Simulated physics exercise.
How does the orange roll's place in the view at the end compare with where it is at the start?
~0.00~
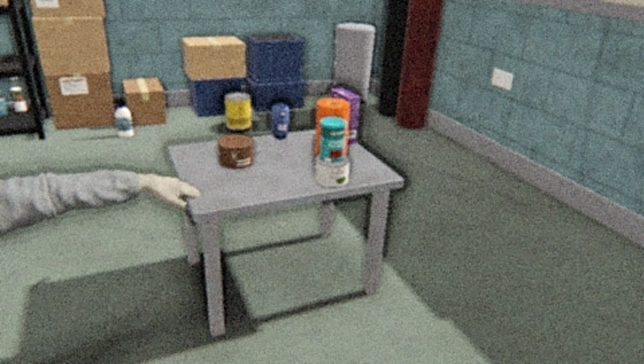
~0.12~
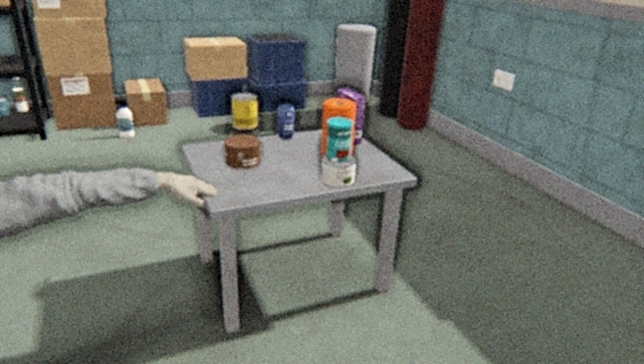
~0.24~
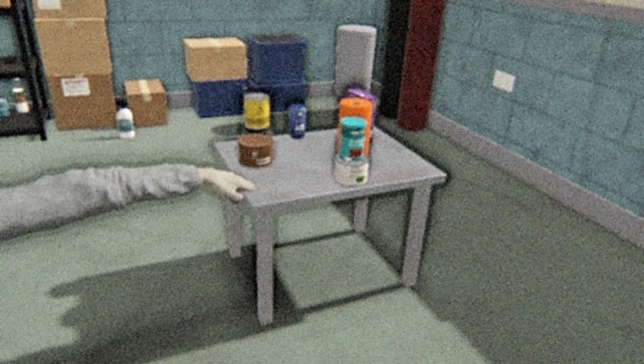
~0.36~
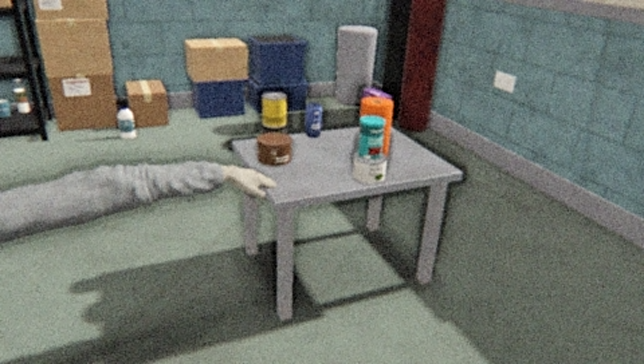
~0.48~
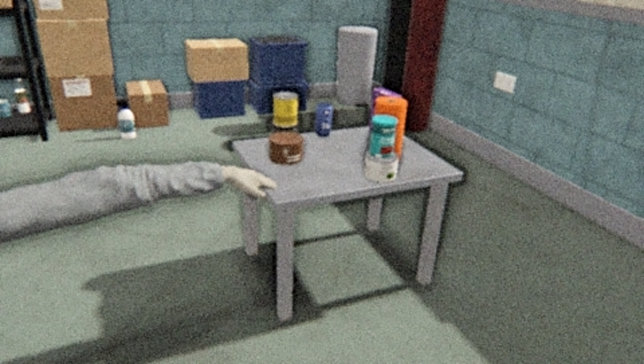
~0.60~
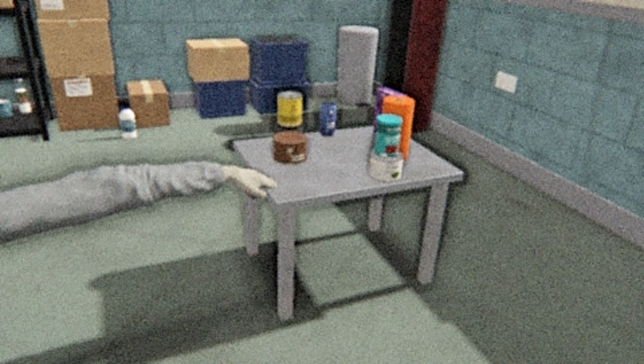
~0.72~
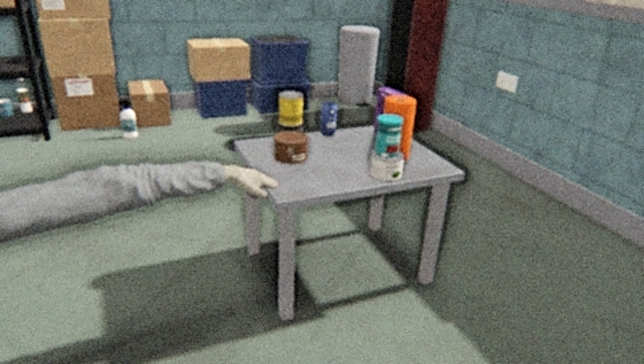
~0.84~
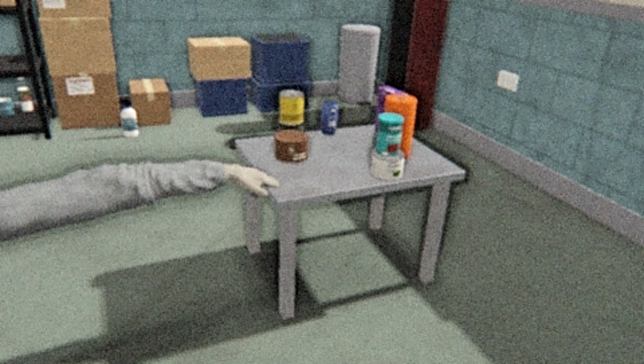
At the end the orange roll stands noticeably farther to the right in the view than at the start, and it is still upright on the table.
The clip shows a gray-sleeved arm dragging a small gray table of tins, tubs and other containers to the right across a room. The load lags slightly, then slides a little farther right as the table stops, and everything settles still standing on top.
